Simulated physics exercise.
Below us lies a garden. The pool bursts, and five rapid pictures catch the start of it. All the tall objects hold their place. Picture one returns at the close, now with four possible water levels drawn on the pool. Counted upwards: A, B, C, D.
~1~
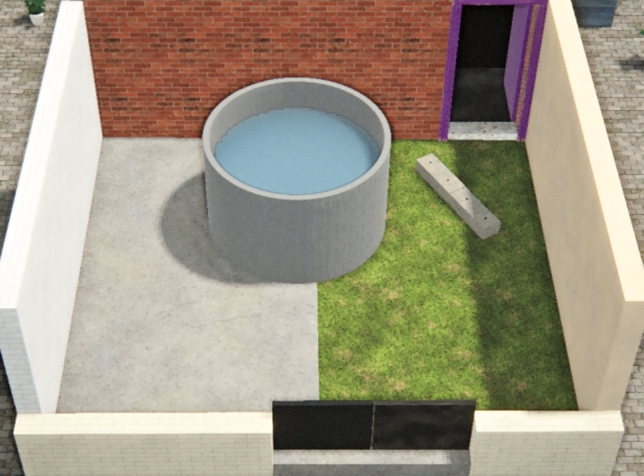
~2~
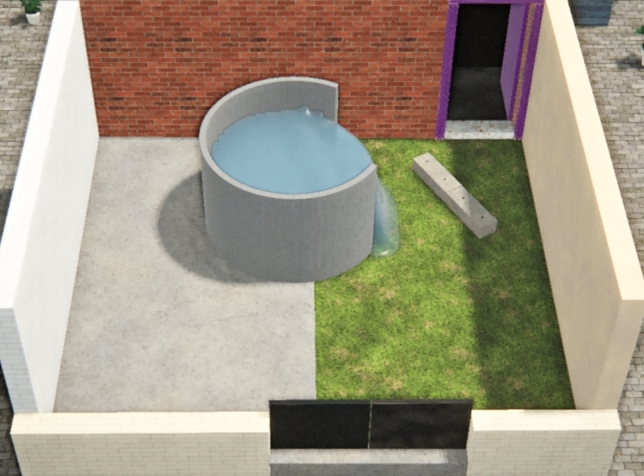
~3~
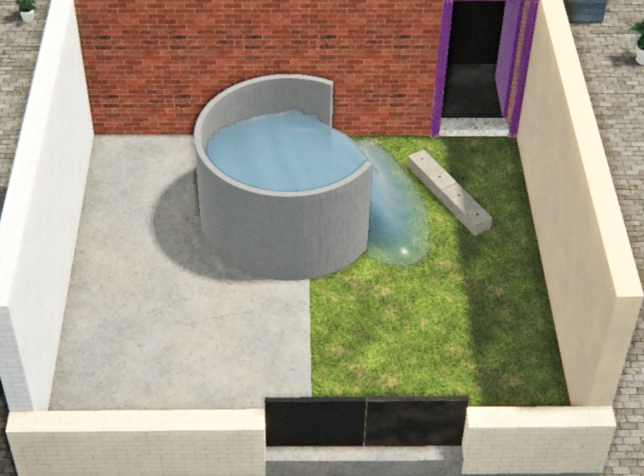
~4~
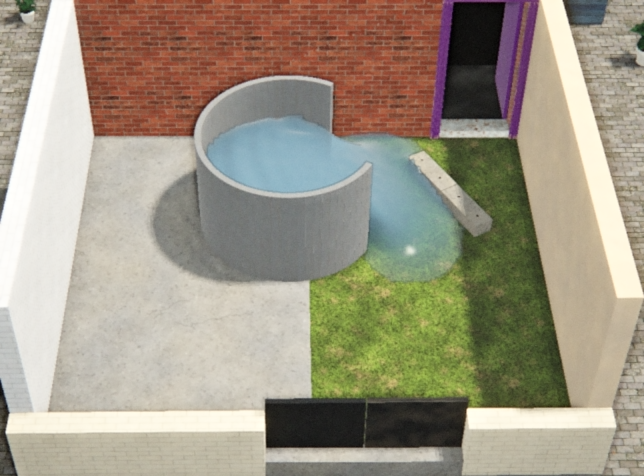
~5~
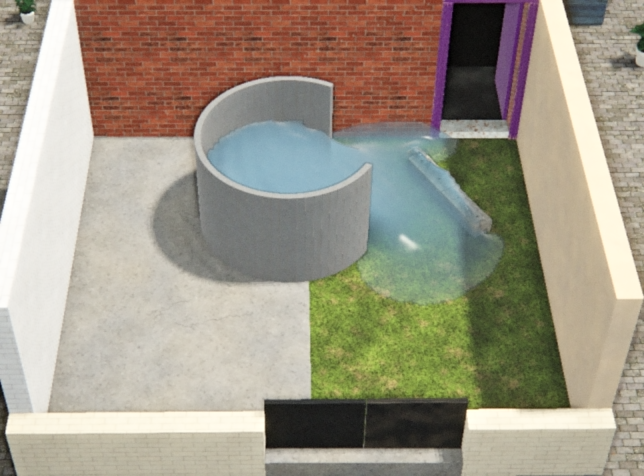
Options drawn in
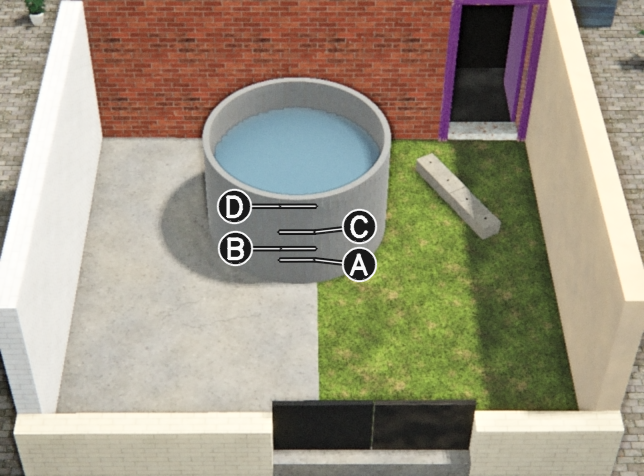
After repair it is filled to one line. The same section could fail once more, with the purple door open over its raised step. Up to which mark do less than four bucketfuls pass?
The limit is A.
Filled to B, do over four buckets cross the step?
Yes, it does.
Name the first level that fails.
B it is.
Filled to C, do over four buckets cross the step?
Yes.
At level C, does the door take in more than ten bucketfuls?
Yes, clearly.
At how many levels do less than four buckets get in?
One of them.
On the marked copy, A at (297, 259); B at (297, 248); C at (297, 232); D at (297, 206); from the bottom up A, B, C, D.
Choosing A, a bucket or two gets in.
Choosing B, about 9 bucketfuls get in.
Choosing C, dozens of bucketfuls pour in.
Choosing D, dozens of bucketfuls pour in.
